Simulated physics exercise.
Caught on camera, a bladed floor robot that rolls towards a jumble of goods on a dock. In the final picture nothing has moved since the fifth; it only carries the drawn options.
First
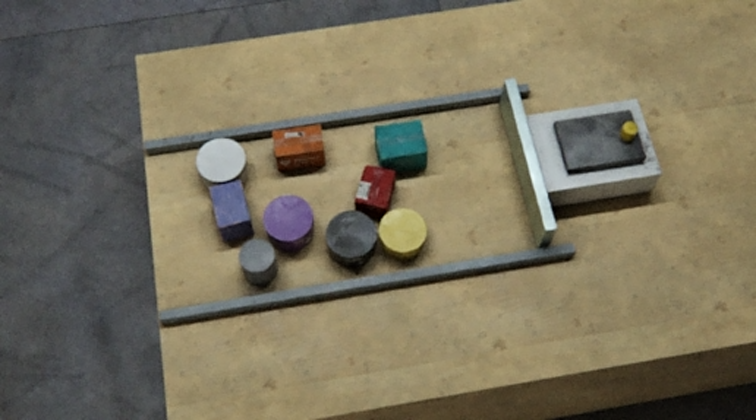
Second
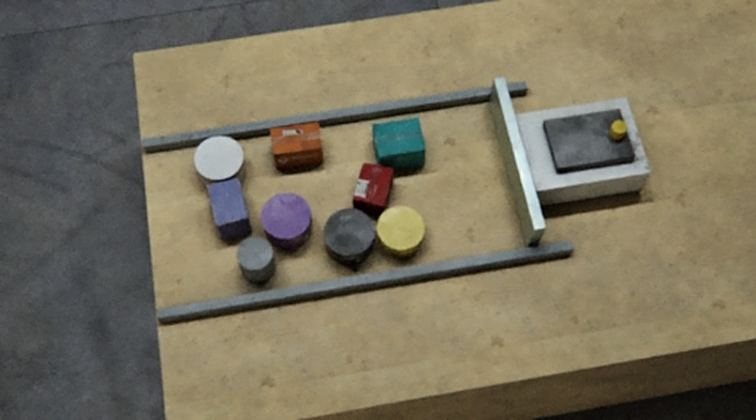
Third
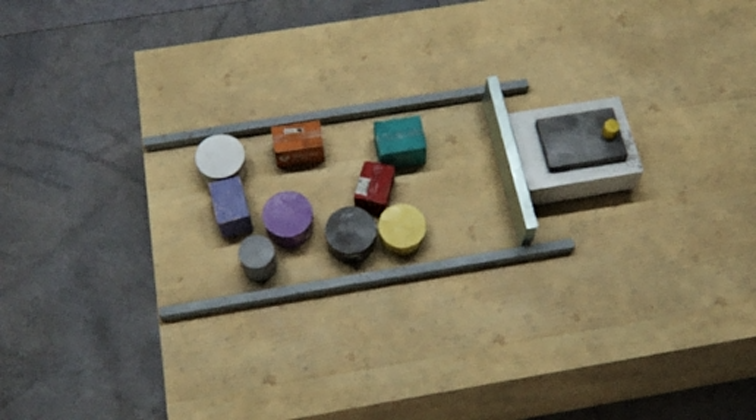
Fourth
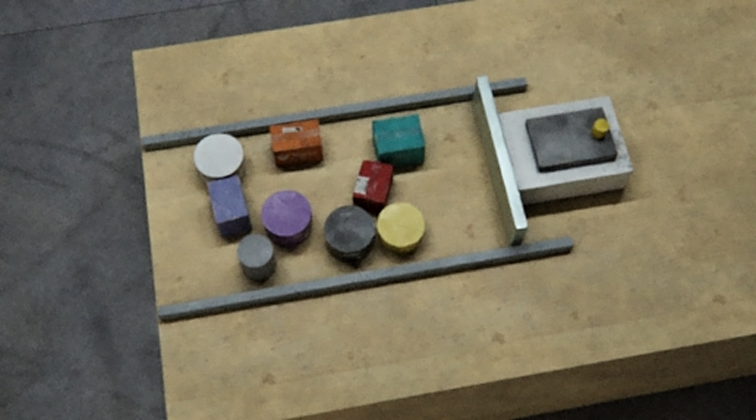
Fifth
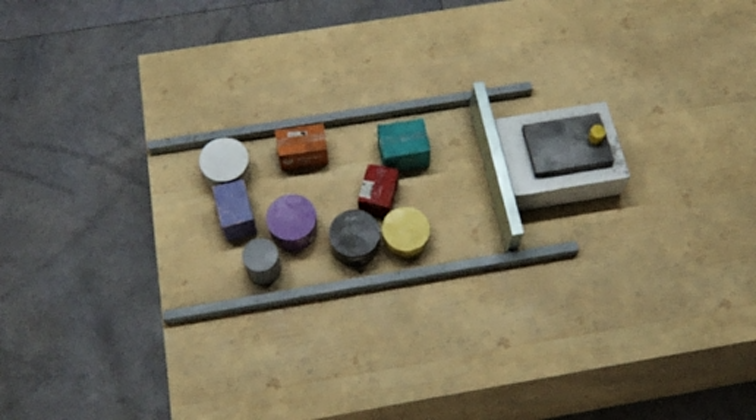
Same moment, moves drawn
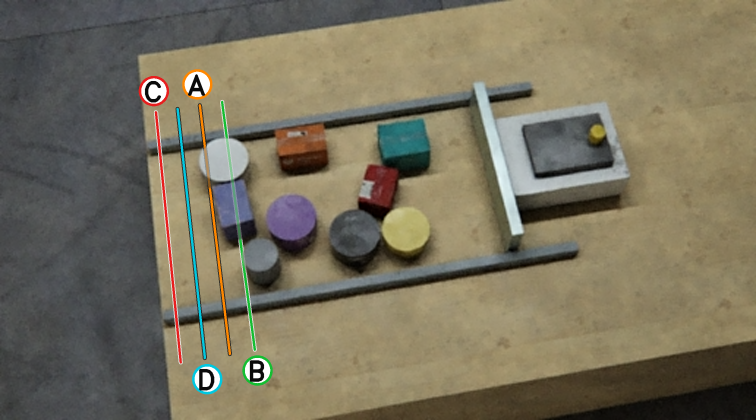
On a dock, a bladed floor robot rolled slowly left between two rails, moving a short way towards a jumble of colourful boxes and round containers, which stayed where they were.
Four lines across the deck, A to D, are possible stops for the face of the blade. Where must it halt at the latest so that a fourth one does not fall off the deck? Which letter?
No farther than B.
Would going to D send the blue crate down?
Yes.
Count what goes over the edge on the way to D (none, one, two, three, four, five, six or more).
By then, six or more.
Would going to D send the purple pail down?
Yes.
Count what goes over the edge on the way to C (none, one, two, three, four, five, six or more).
By then, six or more.
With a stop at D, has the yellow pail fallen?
No.
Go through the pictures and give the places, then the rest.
The first picture shows yellow pail (402, 234); grey canister (258, 263); turquoise box (400, 147).
The second picture shows robot (583, 140); red parcel (373, 190).
The third picture shows robot (575, 139); black pail (351, 235).
The fourth picture shows robot (565, 139); white pail (220, 162).
The fifth picture shows robot (562, 145); yellow pail (405, 233); grey canister (262, 262); turquoise box (403, 146).
On the copy, A at (214, 222); B at (237, 219); C at (168, 230); D at (190, 226).
On B. First, robot (470, 160); yellow pail (386, 238); black pail (337, 242).
Then, robot (377, 175); white pail (180, 173); grey canister (203, 280).
Finally, robot (303, 187); grey canister over the edge; white pail over the edge; two fallen.
By contrast, A drops five; C drops nine; D drops six.
